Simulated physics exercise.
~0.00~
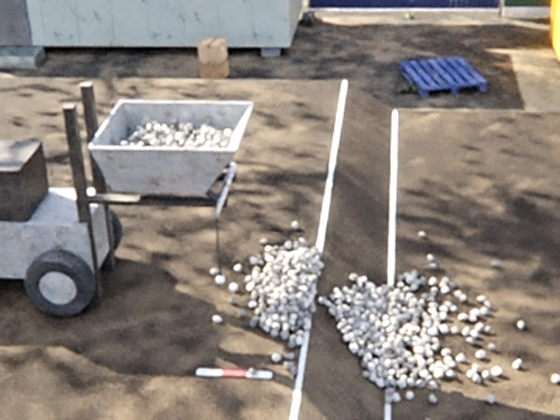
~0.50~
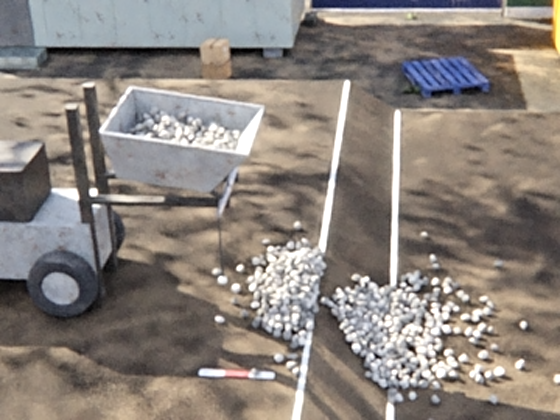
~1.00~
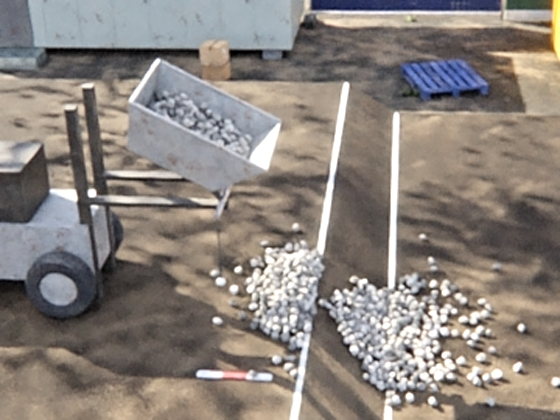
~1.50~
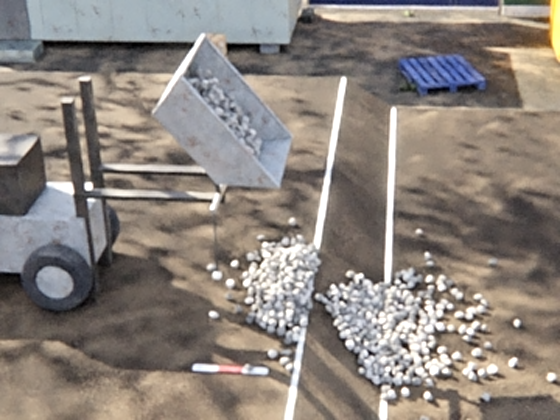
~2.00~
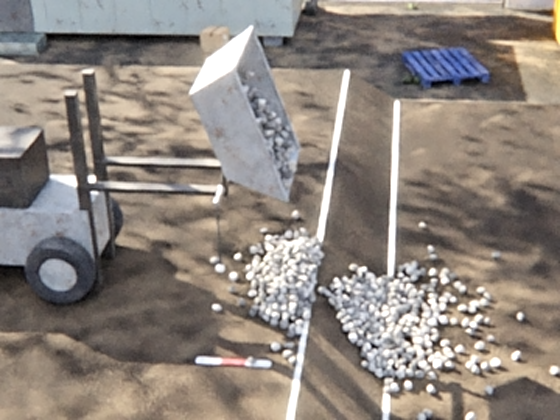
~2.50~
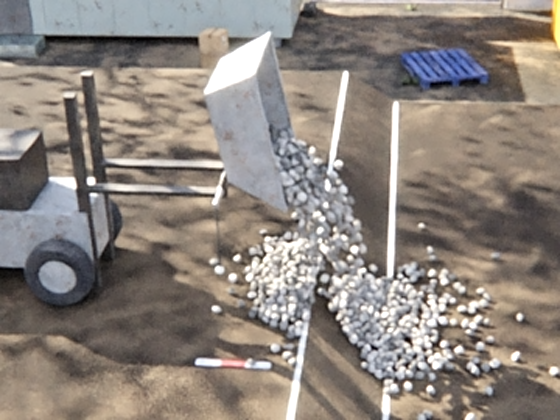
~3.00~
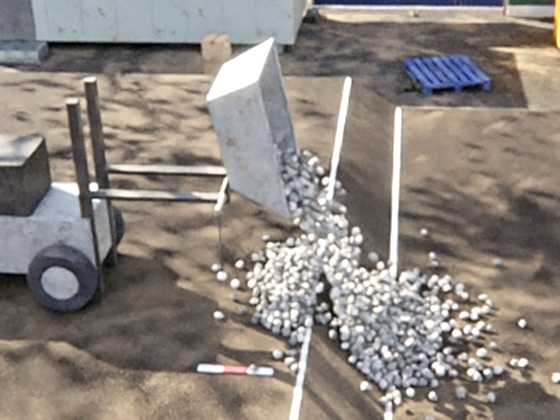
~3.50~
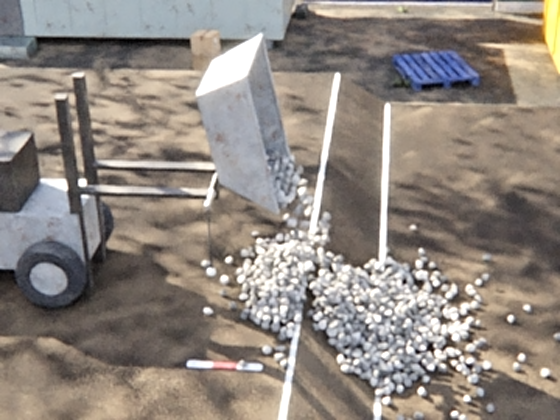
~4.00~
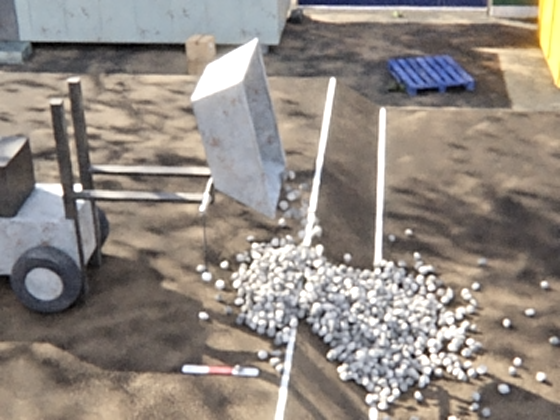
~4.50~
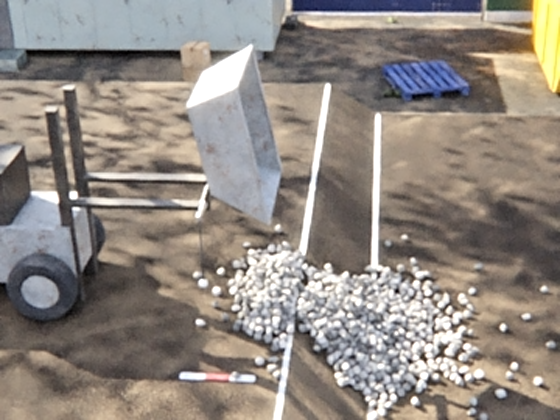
A grey tipping skip on a small forklift tilts steeply to the right until its pale round stones pour out onto the loose stones already lying across two white lines, then stays tipped and empty above the larger, merged heap spread over the bank.
